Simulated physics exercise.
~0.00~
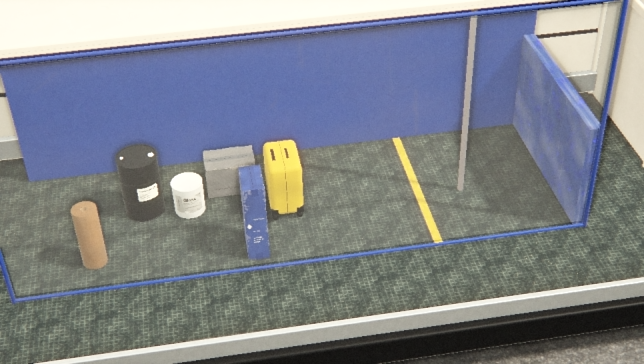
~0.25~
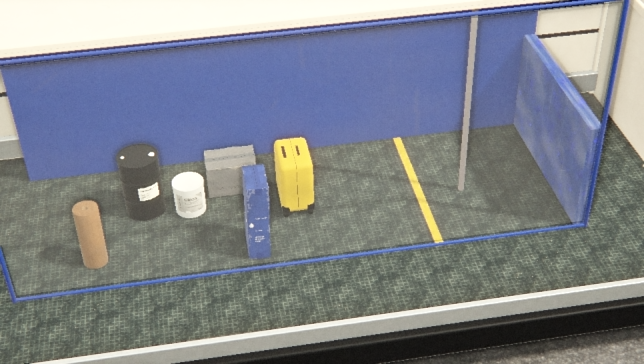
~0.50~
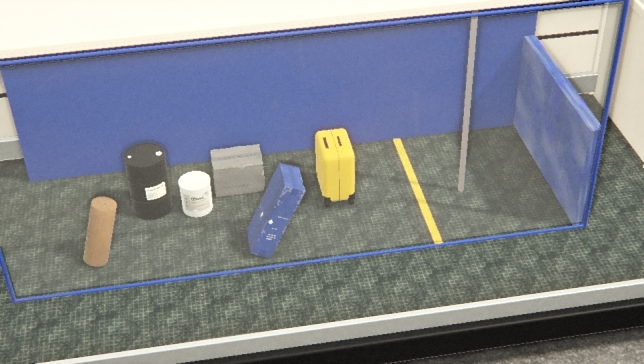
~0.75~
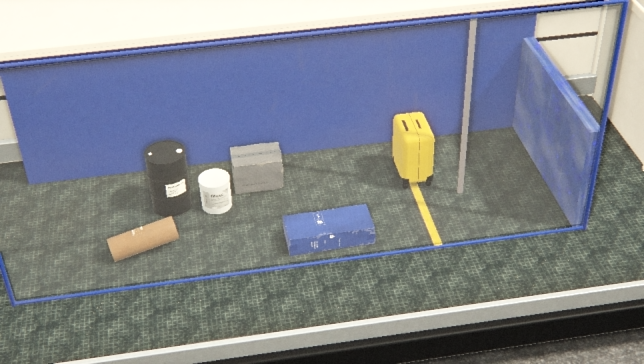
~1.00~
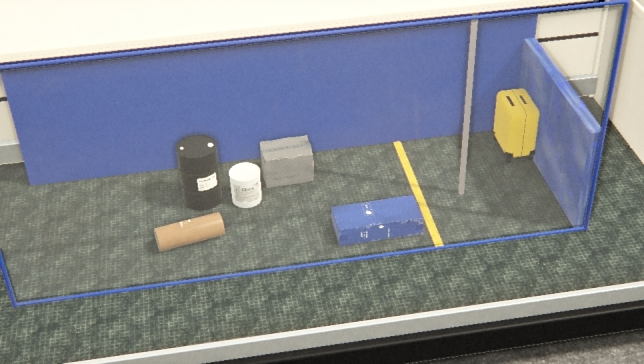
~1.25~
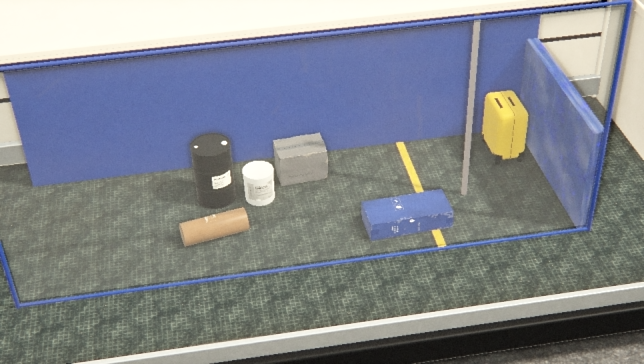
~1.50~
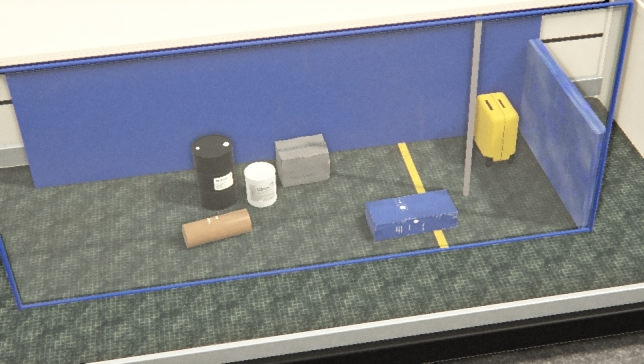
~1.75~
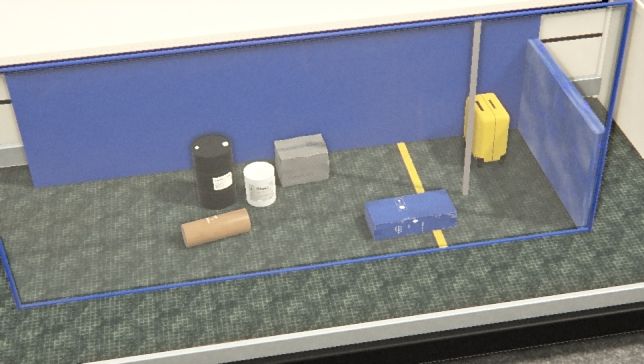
Yellow wheeled case rolling right past the yellow line and drifting back left, as a blue box and brown roll topple and slide.
